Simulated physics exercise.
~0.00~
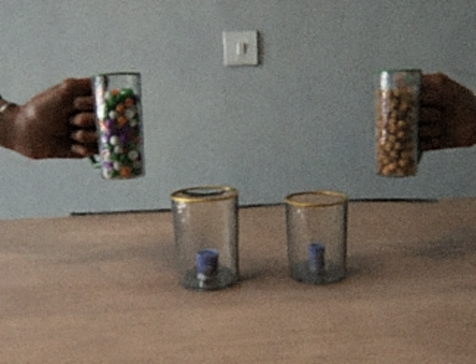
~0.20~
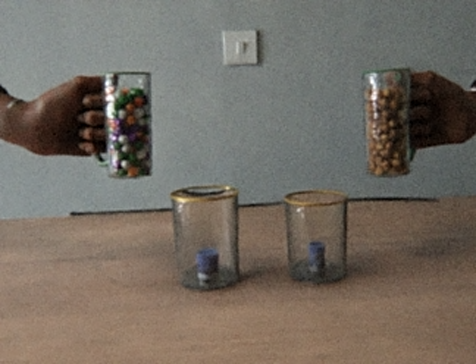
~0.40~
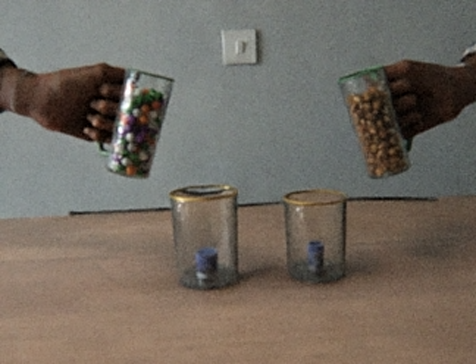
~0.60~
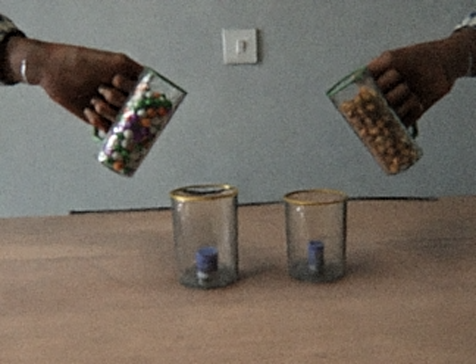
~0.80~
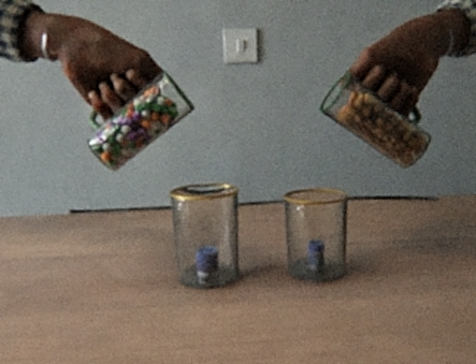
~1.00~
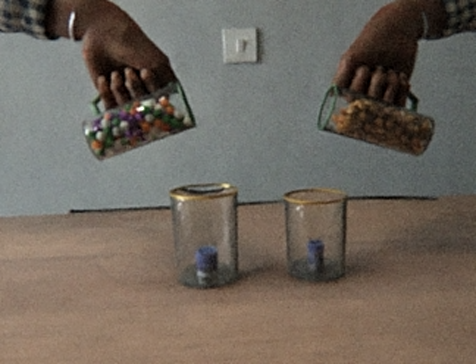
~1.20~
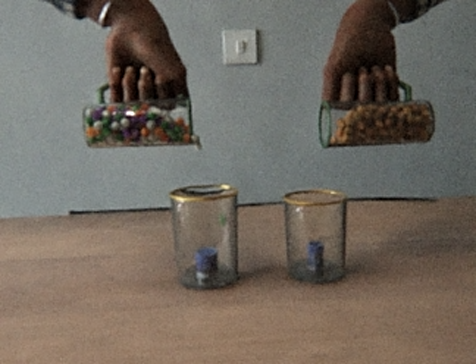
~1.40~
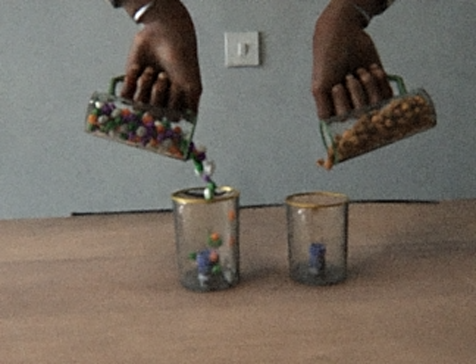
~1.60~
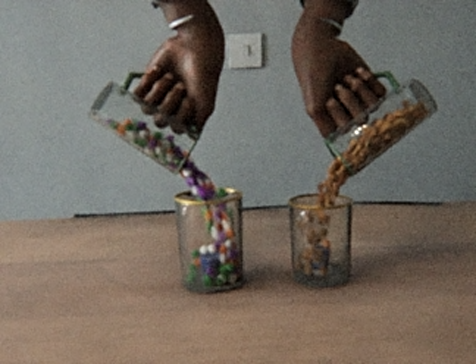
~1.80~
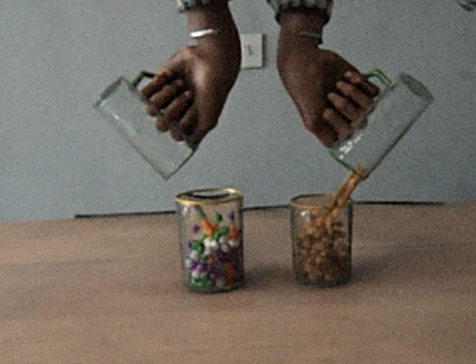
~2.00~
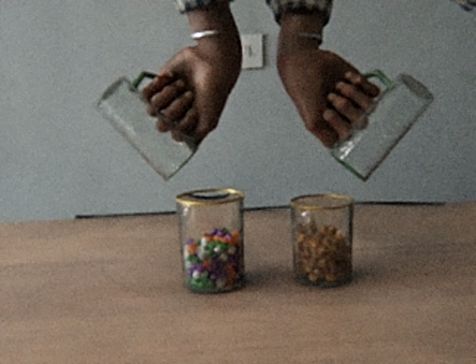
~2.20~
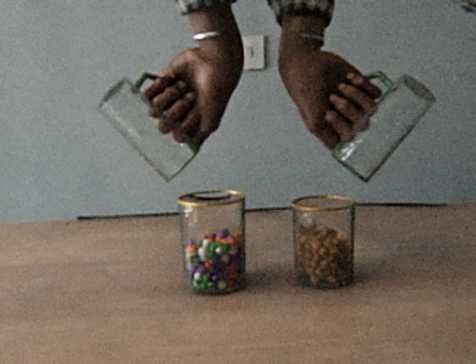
On a wooden tabletop, two hands tipping cups of colourful beads and brown pieces into glasses, burying the small blue objects inside.
